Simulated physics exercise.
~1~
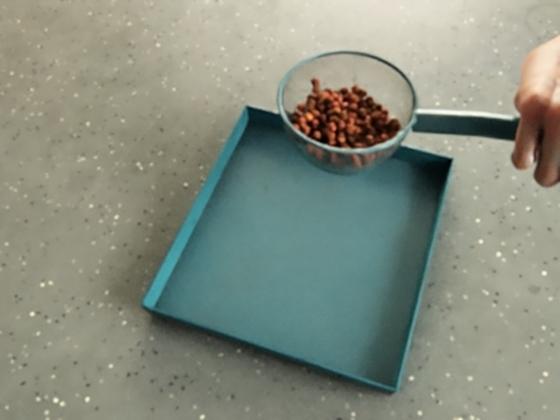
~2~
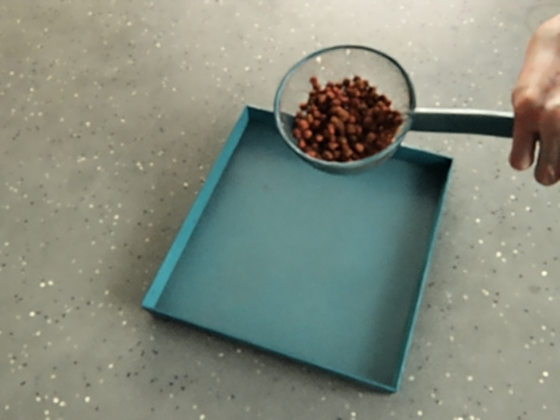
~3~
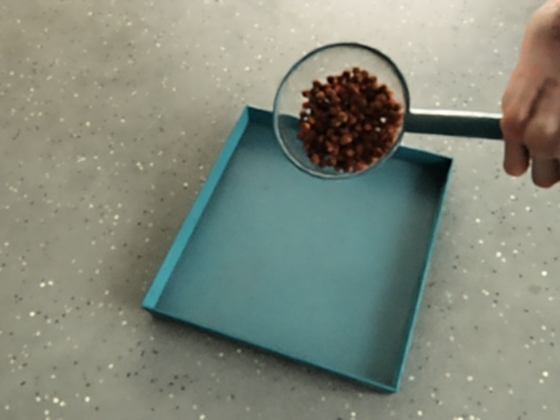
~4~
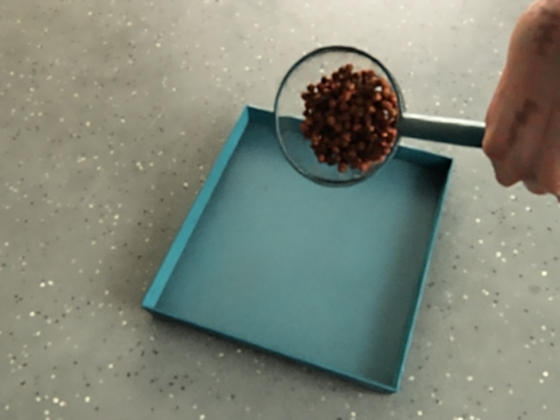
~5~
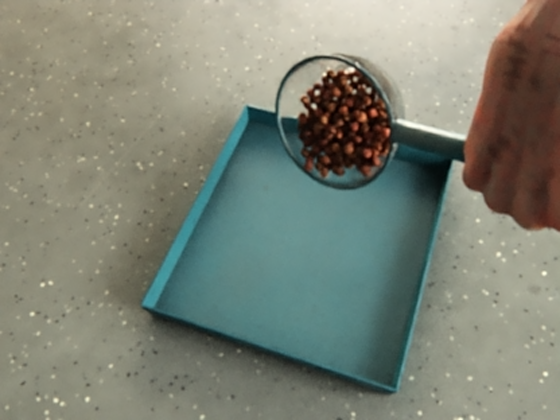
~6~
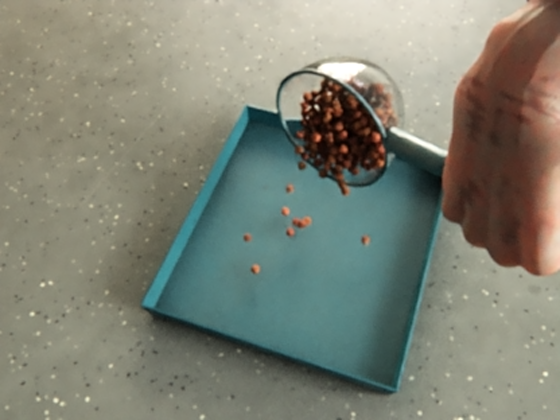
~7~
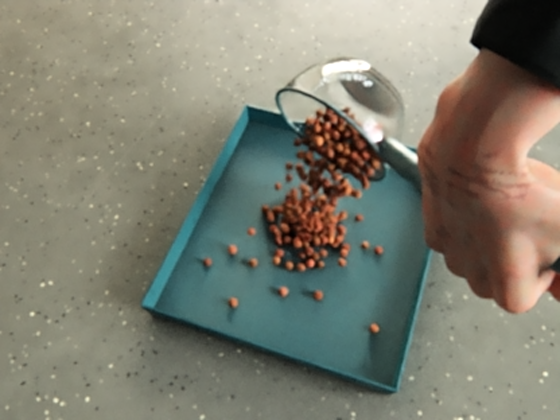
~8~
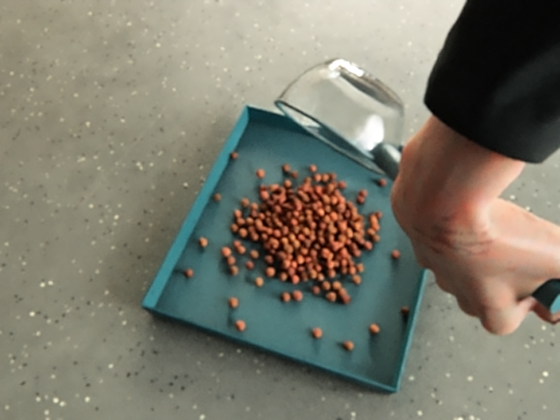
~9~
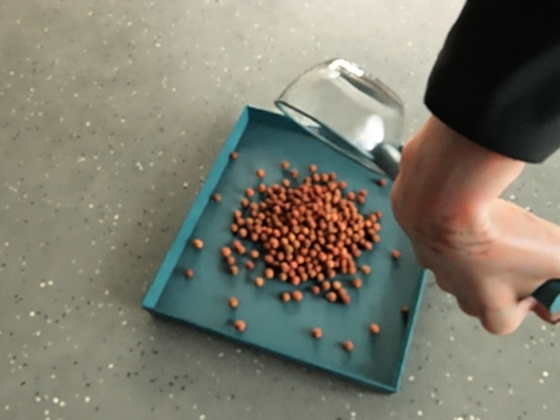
A hand tips a clear ladle and pours all its reddish-brown pellets into a teal tray.
